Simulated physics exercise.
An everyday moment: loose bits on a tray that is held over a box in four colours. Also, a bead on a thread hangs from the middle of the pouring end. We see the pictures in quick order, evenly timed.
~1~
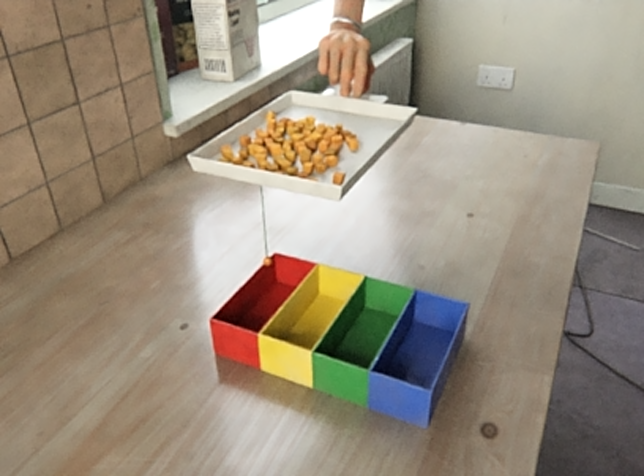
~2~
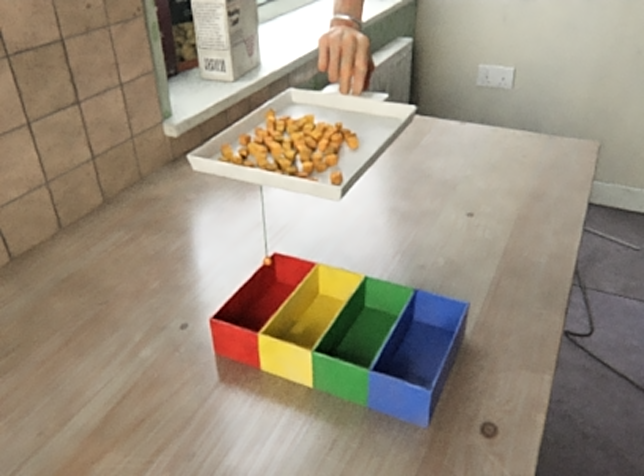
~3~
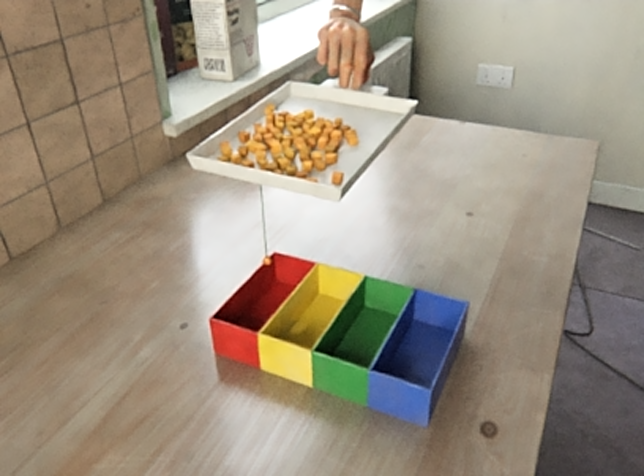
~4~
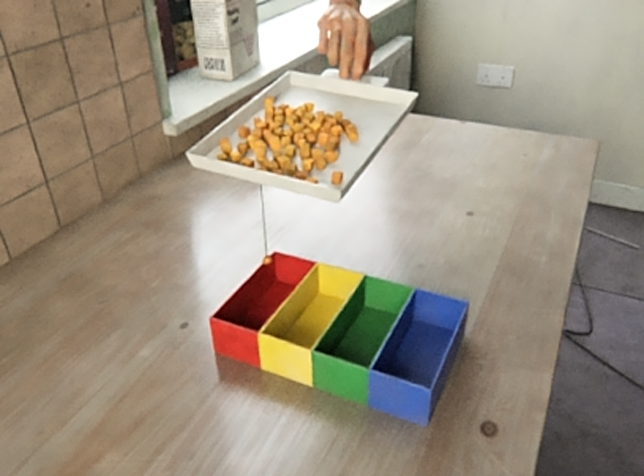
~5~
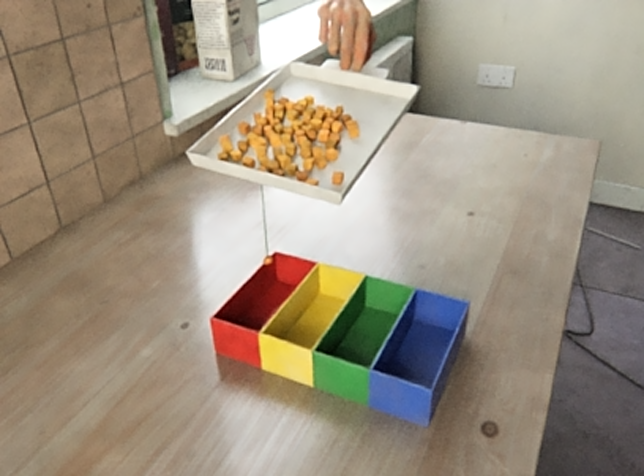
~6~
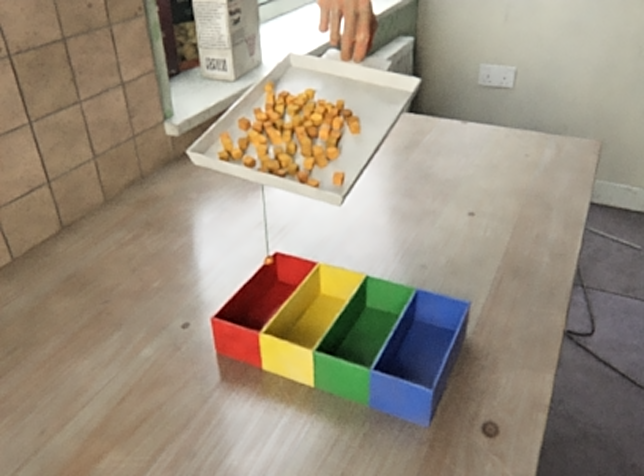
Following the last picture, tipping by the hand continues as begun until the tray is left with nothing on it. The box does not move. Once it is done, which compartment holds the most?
The yellow compartment holds the most.
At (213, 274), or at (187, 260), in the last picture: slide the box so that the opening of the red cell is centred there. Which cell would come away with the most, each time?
First try: That green cell. Second try: The blue one.
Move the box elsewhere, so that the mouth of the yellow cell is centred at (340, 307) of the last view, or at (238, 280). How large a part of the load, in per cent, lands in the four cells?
In order: 70 percent, then 80 percent.
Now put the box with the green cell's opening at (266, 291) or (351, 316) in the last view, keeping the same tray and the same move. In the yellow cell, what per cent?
In order, 0 % and 50 %.
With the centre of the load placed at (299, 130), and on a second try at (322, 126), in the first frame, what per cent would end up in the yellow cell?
About 60 %, then about 50 %.
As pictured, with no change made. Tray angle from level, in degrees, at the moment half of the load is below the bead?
It is at around 110 degrees by then.
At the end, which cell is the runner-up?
The cell in red.
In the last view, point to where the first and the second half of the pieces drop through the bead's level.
(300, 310) first, (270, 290) later.
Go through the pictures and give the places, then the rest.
In the first frame, corners of the pouring end at (192, 155) and (339, 185), level; middle of the load at (289, 144), croutons; bead on its thread at (267, 261); red cell at (235, 340); yellow cell at (286, 357); green cell at (340, 376); blue cell at (399, 396).
In the second frame, corners of the pouring end at (192, 155) and (339, 185), level; middle of the load at (289, 143).
In the third frame, corners of the pouring end at (191, 154) and (338, 186), tipped barely, lowest at the right corner; middle of the load at (288, 140).
In the fourth frame, corners of the pouring end at (191, 152) and (338, 188), tipped a little, lowest at the right corner; middle of the load at (288, 136).
In the fifth frame, corners of the pouring end at (191, 151) and (339, 191), tipped a little, lowest at the right corner; middle of the load at (289, 132).
In the sixth frame, corners of the pouring end at (191, 150) and (340, 193), tipped a little, lowest at the right corner; middle of the load at (289, 129); red cell at (237, 339); yellow cell at (287, 356); green cell at (341, 375); blue cell at (400, 395).
Soon after the last picture, tray tipped steeply; all on the tray.
A little later, tray tipped right over; all on the tray.
Later still, tray tipped past a quarter turn; about a third in the yellow cell; about a quarter in the red cell; a small part in the green cell; a small part falling or outside the box.
At rest, tray tipped past a quarter turn; about a third in the yellow cell; about a quarter in the red cell; a small part in the green cell; none in the blue cell; a small part outside the box.
